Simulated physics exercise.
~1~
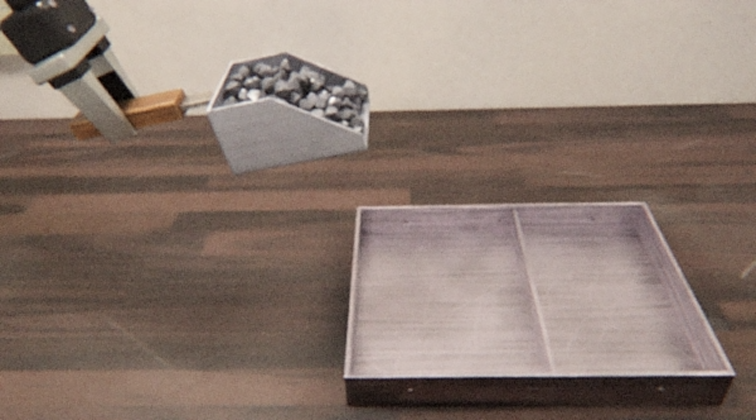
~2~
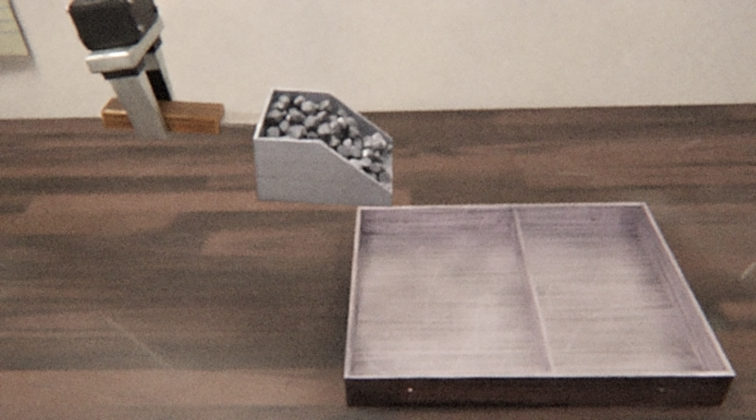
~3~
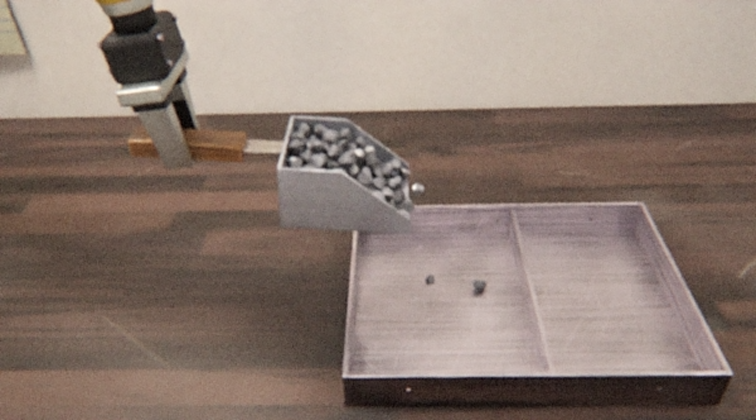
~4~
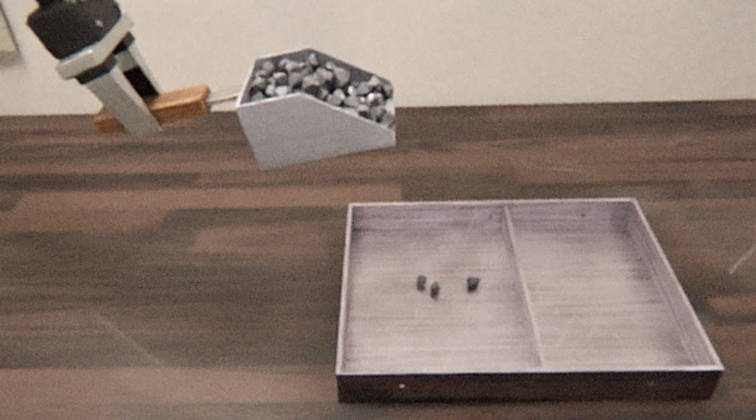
At first, a robotic gripper holds a grey, open-fronted scoop heaped with small dark pebbles by its wooden handle, above a dark wooden table. A shallow, pale-lined tray, split in two by a cross wall, rests to the lower right. The scoop moves right and down toward the tray, tipping forward until it is about level. It dips a little farther over the near left edge, and a couple of pebbles drop into the left part. Finally the scoop rises and tilts back, still heaped, leaving three pebbles lying in the tray's left part.
